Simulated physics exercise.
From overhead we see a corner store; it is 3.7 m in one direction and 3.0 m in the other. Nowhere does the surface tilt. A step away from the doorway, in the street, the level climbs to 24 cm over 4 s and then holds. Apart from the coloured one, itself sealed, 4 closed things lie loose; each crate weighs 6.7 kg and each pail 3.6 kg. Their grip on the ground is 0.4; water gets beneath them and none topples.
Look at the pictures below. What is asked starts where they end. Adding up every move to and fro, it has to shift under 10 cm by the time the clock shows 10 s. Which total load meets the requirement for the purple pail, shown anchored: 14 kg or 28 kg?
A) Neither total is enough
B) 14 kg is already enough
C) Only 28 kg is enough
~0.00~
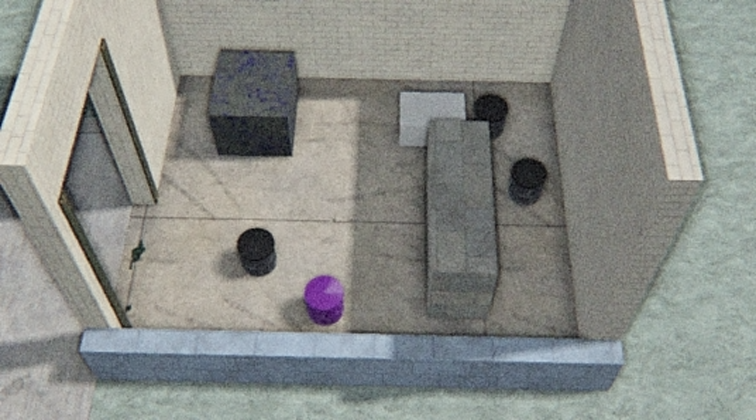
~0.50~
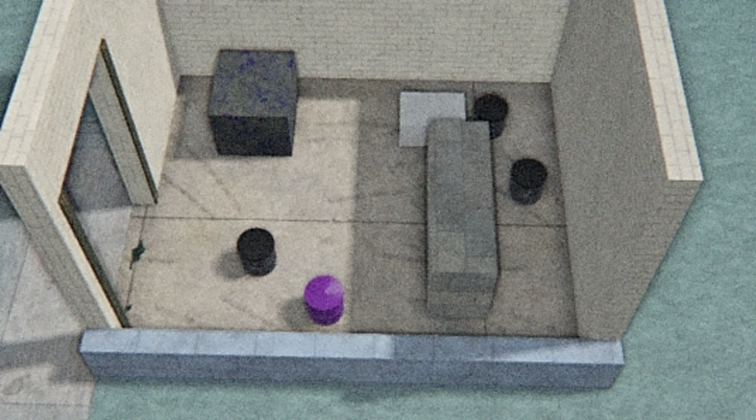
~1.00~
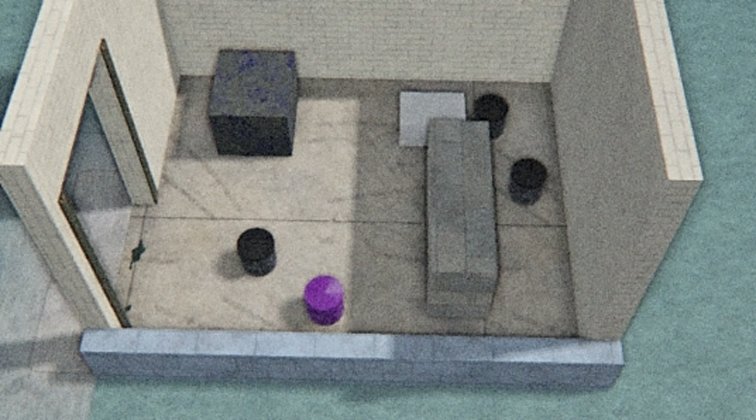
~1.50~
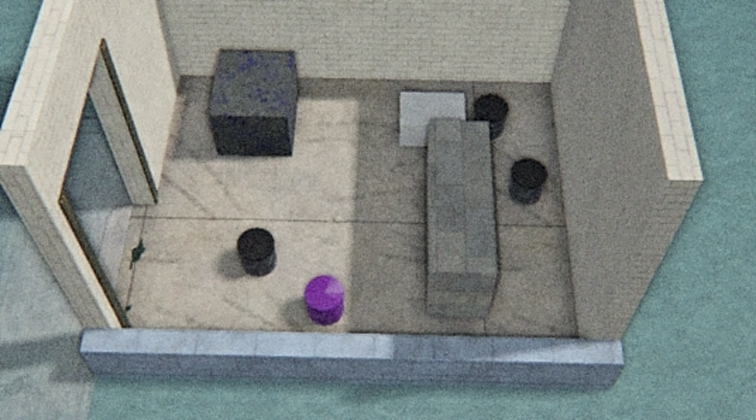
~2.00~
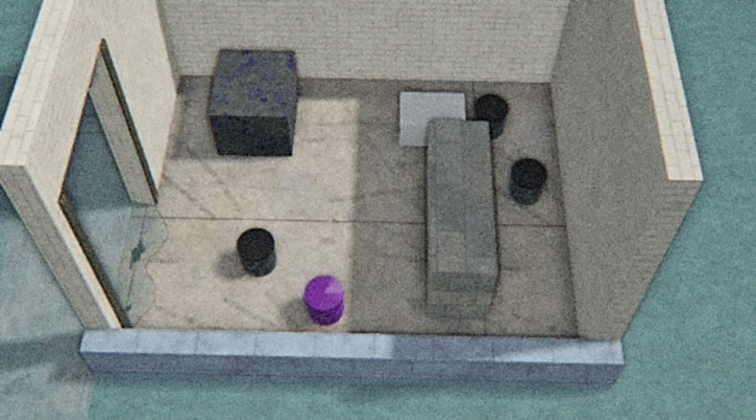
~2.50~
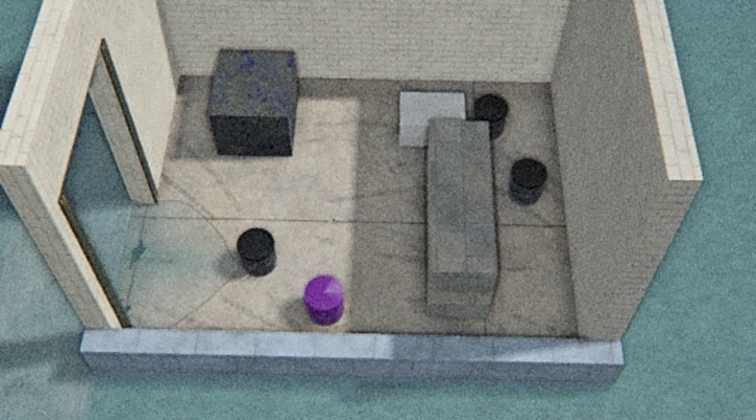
C.
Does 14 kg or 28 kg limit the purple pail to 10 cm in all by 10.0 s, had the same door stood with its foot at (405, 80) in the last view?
With that change, the big one is needed.
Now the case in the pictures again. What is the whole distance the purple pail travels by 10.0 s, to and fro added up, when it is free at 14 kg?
Total path: Roughly 250 cm.
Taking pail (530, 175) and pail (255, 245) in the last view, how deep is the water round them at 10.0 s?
Depth approx. 16 cm / 17 cm.
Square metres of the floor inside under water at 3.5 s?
Roughly 3.0 m2 of it is wet.
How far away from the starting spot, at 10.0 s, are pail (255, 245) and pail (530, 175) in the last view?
Shifts: 300 cm / 100 cm.
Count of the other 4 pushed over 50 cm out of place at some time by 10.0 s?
Result: 4.
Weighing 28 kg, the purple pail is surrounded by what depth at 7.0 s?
Around 14 cm.
After 3.5 s the purple pail would be 0 cm from its start with 14 kg and 0 cm from its start with 28 kg; 3 cm of water round it then.
After 4.5 s the purple pail would be 3 cm from its start with 14 kg and 0 cm from its start with 28 kg; 9 cm of water round it then.
After 7.0 s the purple pail would be 68 cm from its start with 14 kg and 0 cm from its start with 28 kg; 14 cm of water round it then.
After 10.0 s the purple pail would be 213 cm from its start with 14 kg and 0 cm from its start with 28 kg; 17 cm of water round it then.
